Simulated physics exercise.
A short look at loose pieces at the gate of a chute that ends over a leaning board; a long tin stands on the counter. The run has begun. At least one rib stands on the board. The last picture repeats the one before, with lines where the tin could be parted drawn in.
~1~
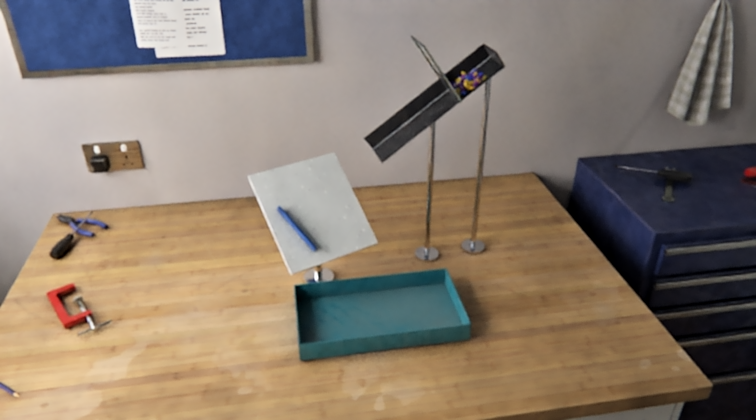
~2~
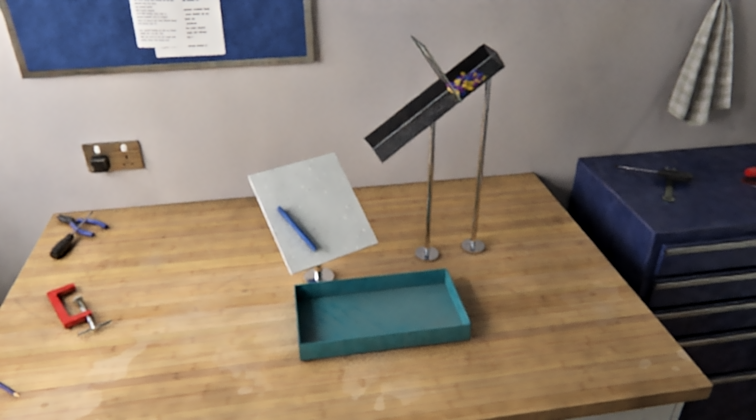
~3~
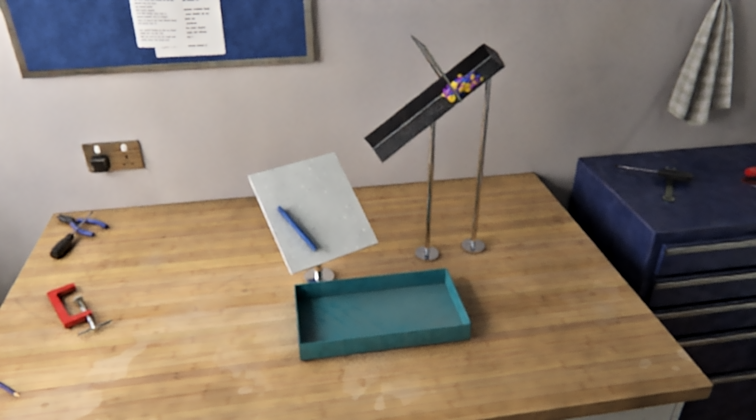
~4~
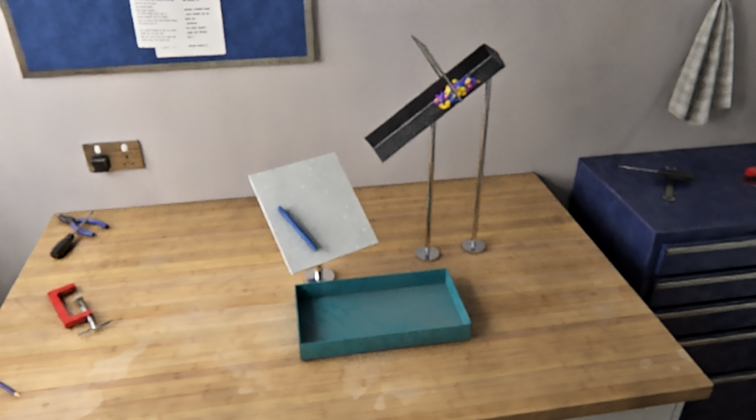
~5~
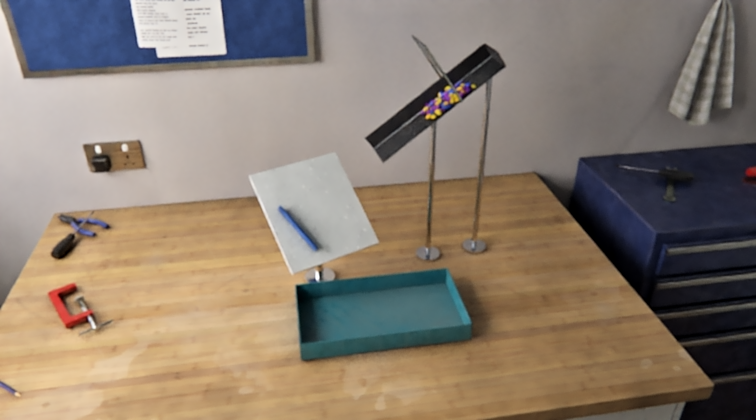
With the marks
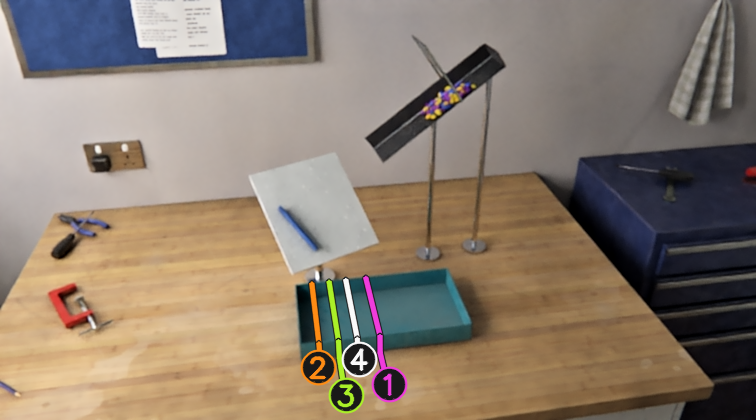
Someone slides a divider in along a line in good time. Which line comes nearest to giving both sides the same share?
Go for 4.
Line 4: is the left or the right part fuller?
The left side.
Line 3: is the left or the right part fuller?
Right.
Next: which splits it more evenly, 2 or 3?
Here it is line 3.
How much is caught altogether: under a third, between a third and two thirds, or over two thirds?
Over two thirds.
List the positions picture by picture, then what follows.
The first picture shows load behind the gate at (463, 83), jelly beans; lip of the chute at (378, 157), sloping gently.
The second picture shows middle of the board at (314, 210), tilted fairly steeply; middle of its low edge at (337, 258); of its high edge at (293, 164).
The third picture shows front corners of the tin at (299, 344) and (471, 323), empty; front of the load at (445, 94).
The fourth picture shows middle of the load at (453, 91); its front at (436, 103), about a quarter of the way to the lip; rib from (279, 206) to (317, 248).
The fifth picture shows middle of the load at (450, 99); its front at (423, 113), about a third of the way to the lip.
On the marked copy, line 1 crosses the front rim at (379, 335); line 2 crosses the front rim at (318, 342); line 3 crosses the front rim at (338, 340); line 4 crosses the front rim at (357, 337).
Choosing 1, of what is caught, nearly all on the left of the divider, a small part on the right.
Choosing 2, of what is caught, a stray few on the left of the divider, nearly all on the right.
Choosing 3, of what is caught, a small part on the left of the divider, most on the right.
Choosing 4, of what is caught, about two thirds on the left of the divider, about a third on the right.
